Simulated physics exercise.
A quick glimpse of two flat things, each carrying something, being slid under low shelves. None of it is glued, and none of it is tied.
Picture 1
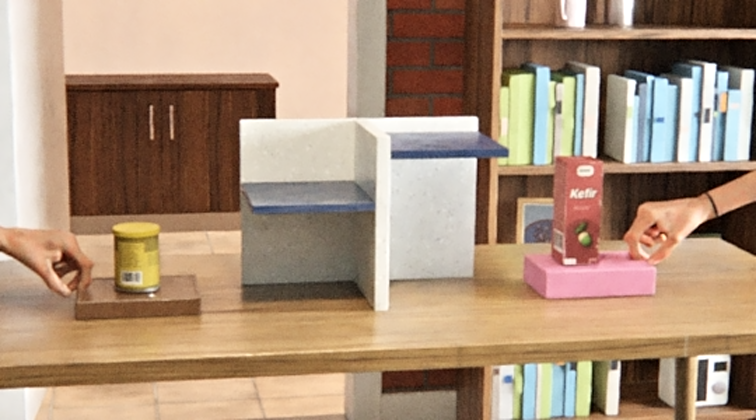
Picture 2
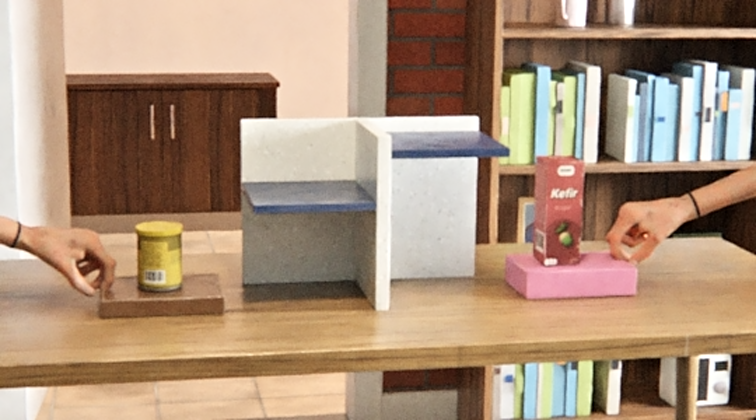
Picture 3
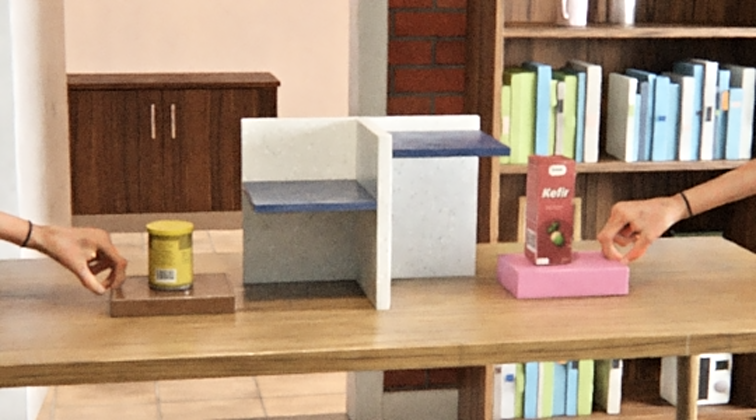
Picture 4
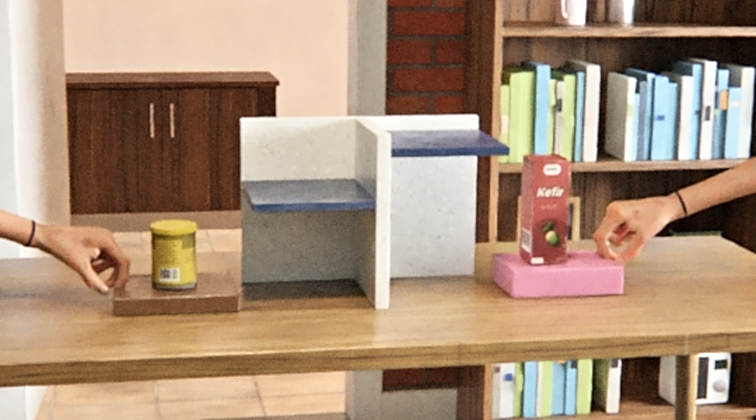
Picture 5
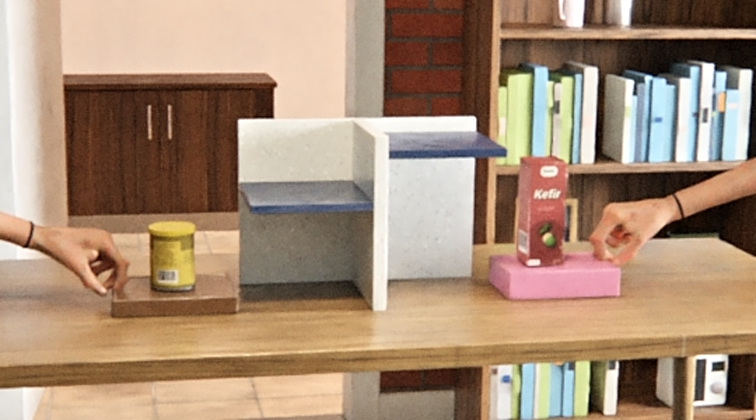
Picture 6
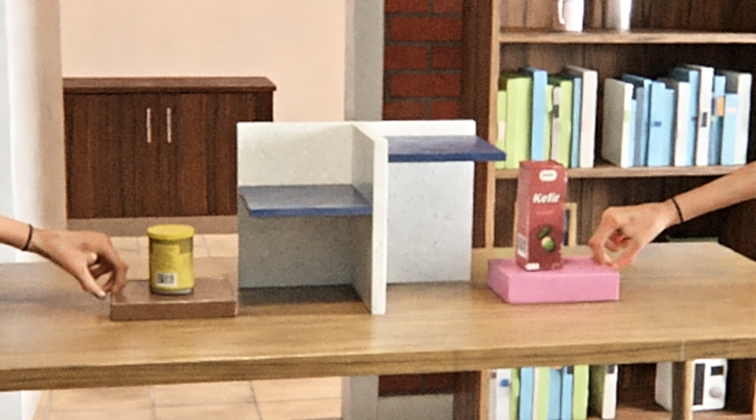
On a wooden table in front of bookshelves, two hands push a brown tray carrying a yellow tin rightward and a pink tray carrying a red carton leftward, toward a low shelf unit, their movement slowing to almost nothing.
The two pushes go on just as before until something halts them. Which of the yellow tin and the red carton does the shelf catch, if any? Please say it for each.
Caught by the shelf? Yellow tin - no, red carton - no.
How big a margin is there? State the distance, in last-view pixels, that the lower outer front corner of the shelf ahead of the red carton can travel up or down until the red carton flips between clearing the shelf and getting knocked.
Move it down by around 12 pixels.
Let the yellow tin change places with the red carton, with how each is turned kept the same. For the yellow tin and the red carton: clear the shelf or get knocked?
Yellow tin: Goes under, red carton: Hits the shelf.
Then, 0.72 s later than the last frame, yellow tin riding along near (208, 259); red carton riding along near (513, 216).
Then, 1.30 s later than the last frame, yellow tin riding along near (254, 257); red carton riding along near (478, 217).
Then, 1.78 s later than the last frame, yellow tin riding along near (291, 256); red carton riding along near (449, 217).
When it is over, the yellow tin passes below, near (301, 256); the red carton passes below, near (420, 218).
